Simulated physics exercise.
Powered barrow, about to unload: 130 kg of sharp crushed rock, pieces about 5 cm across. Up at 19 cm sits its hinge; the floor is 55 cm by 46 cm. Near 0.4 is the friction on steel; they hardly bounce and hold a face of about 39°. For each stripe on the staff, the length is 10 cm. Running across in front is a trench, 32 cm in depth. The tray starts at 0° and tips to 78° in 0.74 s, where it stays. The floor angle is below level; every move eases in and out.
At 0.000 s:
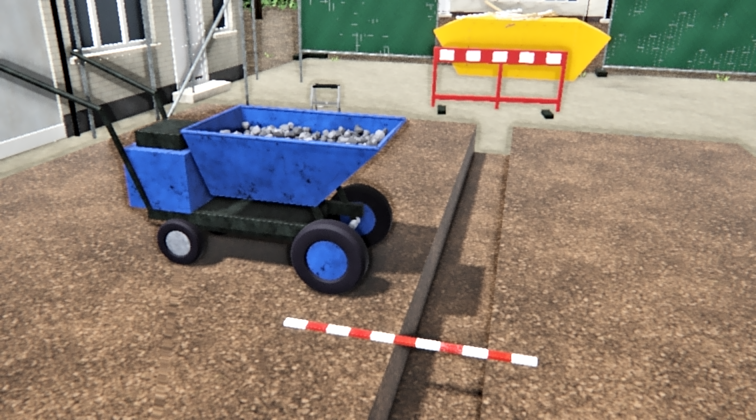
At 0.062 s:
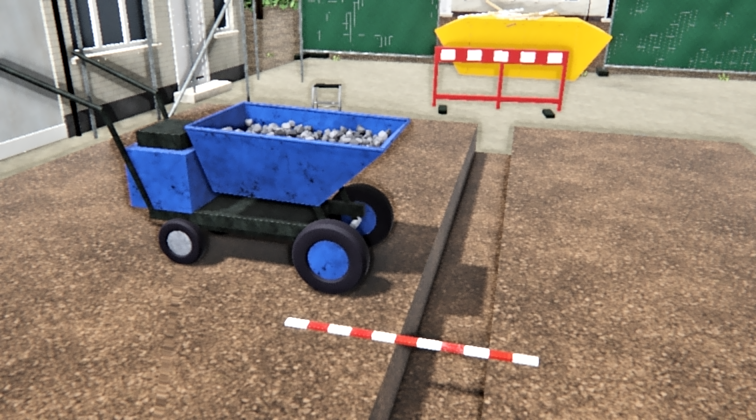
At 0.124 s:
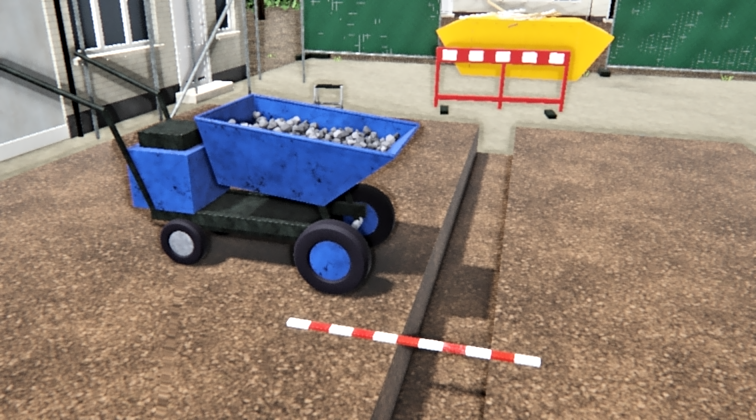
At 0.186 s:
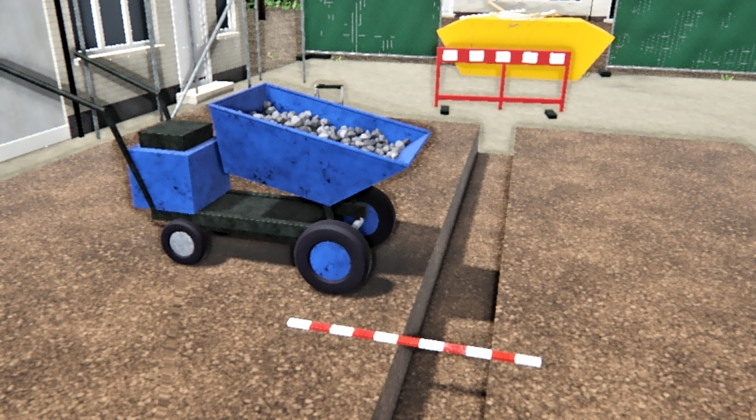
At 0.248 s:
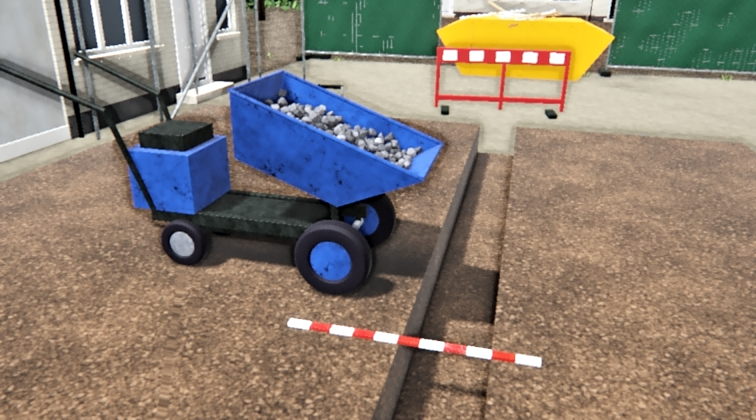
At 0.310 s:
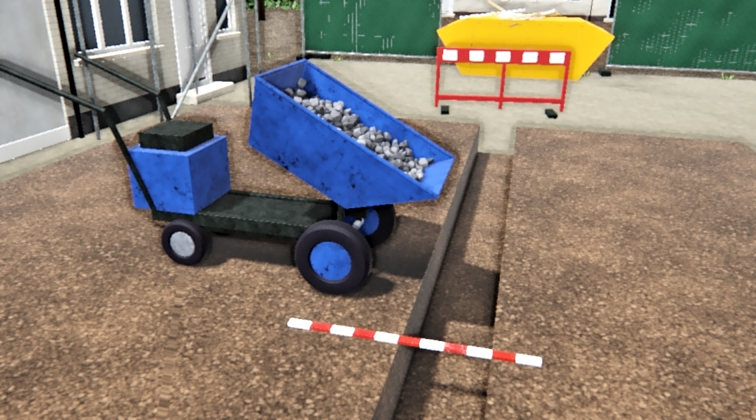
On a building site with brown, gravelly ground, seen from slightly above by a camera that stays almost still, a narrow trench runs away from the viewer. A blue powered barrow loaded with grey stones stands left of it, with a red-and-white staff across the trench and a yellow skip behind a barrier. The barrow's tray tilts steadily, its rear rising and its front lip dipping rightward.
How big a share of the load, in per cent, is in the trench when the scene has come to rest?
A share of about 57 percent.
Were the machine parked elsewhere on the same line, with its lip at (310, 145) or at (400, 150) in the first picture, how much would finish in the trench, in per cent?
Some 80 and some 15 per cent, in that order.
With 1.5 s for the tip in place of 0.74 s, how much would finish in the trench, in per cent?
Trench share: Approx. 70%.
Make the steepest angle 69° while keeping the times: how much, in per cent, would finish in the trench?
About 55%.
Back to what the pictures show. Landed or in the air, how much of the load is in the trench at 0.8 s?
About 25%.
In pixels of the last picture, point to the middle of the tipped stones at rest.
Centre estimate: Around (491, 315).
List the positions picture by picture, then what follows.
The tray is at 0°, its lip at (379, 149); the top of the load is at (304, 133), in the first picture.
The tray is at 2°, its lip at (384, 151); the top of the load is at (283, 130); the stones move at 0.4 m/s on average, in the second picture.
The tray is at 6°, its lip at (395, 157); the top of the load is at (278, 124); the stones move at 0.7 m/s on average, in the third picture.
Lip at (408, 166), floor tilted 12°, highest stones at (280, 115); the stones move at 1.1 m/s on average, in the fourth picture.
Lip at (423, 180), floor tilted 20°, highest stones at (289, 106); the stones move at 1.3 m/s on average, in the fifth picture.
The tray is at 30°, its lip at (438, 197); the top of the load is at (298, 94); the stones move at 1.4 m/s on average, in the sixth picture.
After 0.6 s the floor is at 65°; 100 % in the tray; the foremost stones are at (457, 244).
After 0.8 s the floor is at 78°; 58 % in the tray, 23 % in the trench, 18 % past the trench; the foremost stones are at (547, 293).
After 1.2 s the floor is at 78°; 4 % in the tray, 52 % in the trench, 44 % past the trench; the foremost stones are at (699, 303).
After 3.1 s the floor is at 78°; 0 % in the tray, 57 % in the trench, 43 % past the trench; the foremost stones are past the picture's edge.
